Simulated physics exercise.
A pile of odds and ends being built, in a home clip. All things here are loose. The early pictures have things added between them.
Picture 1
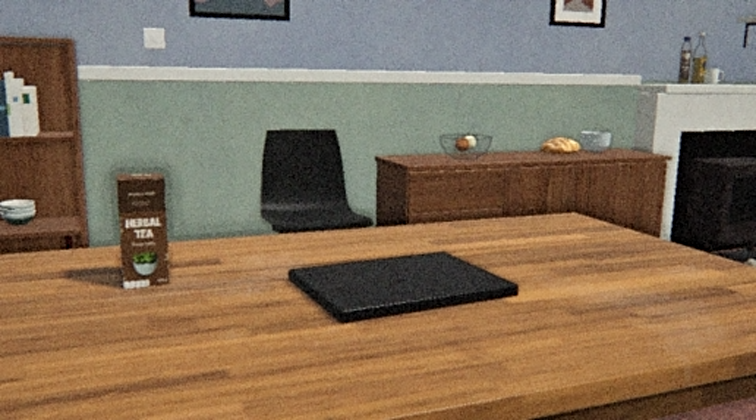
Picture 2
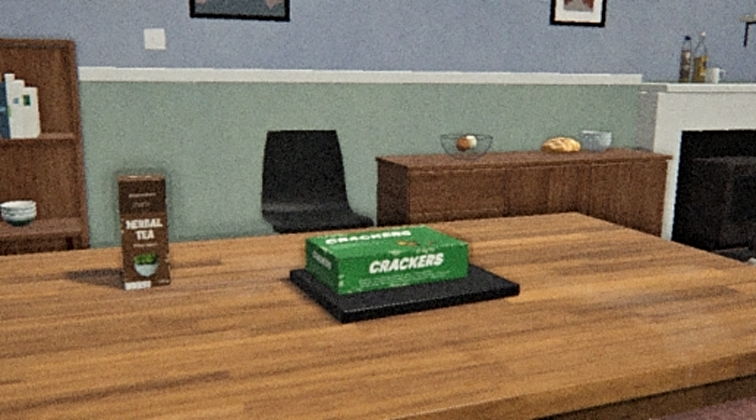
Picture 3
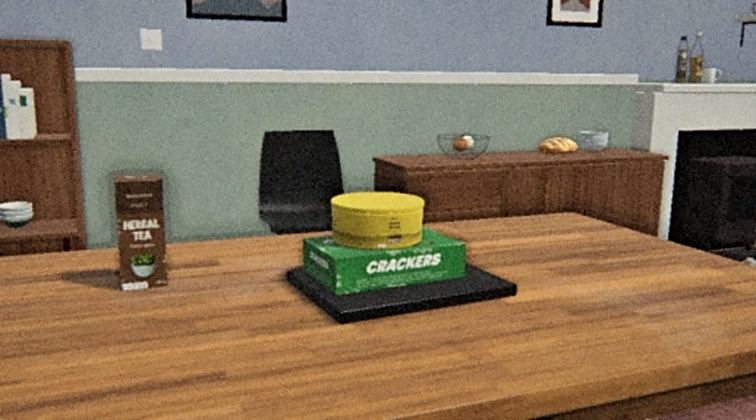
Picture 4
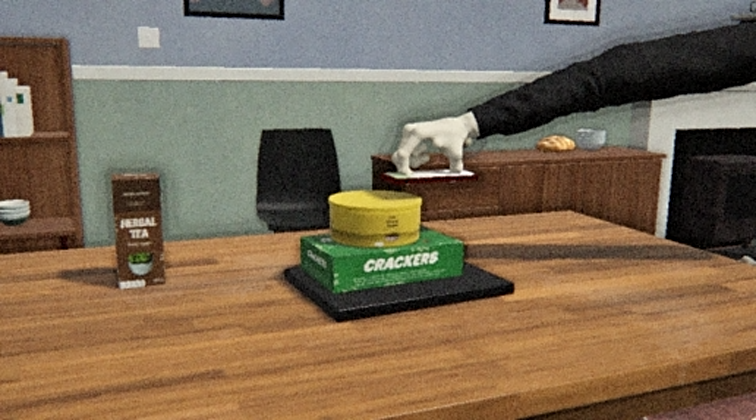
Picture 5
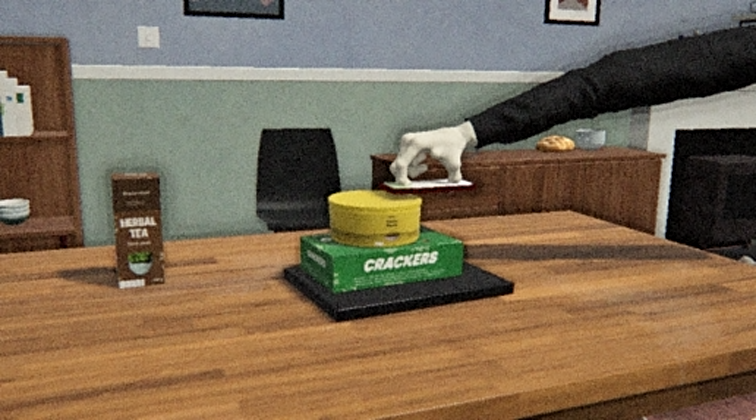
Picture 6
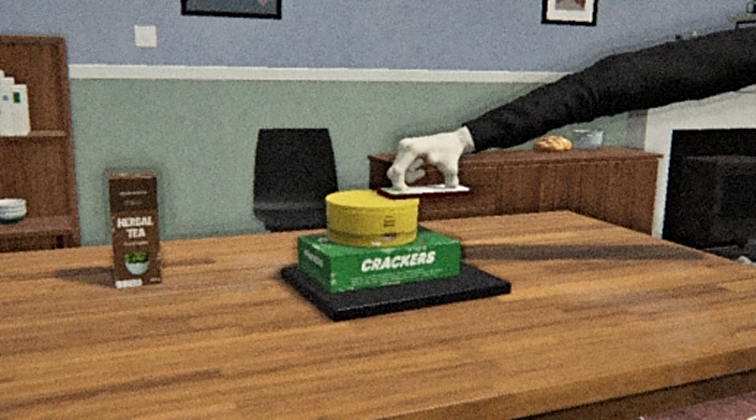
On a wooden table, a green crackers packet and then a yellow tin appeared stacked on a black tray, and a dark-sleeved hand lowered a red phone onto the tin, still holding it.
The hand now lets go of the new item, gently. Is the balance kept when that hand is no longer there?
Something comes down.
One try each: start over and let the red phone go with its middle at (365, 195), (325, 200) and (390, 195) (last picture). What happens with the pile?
The pile remains standing in the first case, collapses in the second case and remains standing in the third case.
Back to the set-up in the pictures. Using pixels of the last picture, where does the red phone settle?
It ends up close to (504, 263).
Then, 0.40 s on from there, red phone now fallen.
Then, 0.50 s on from there, things are still on the move.
In the end, fallen, red phone; the other 4 unmoved. At the end, from the last picture's camera, red phone near (504, 263). The pile loses its balance.
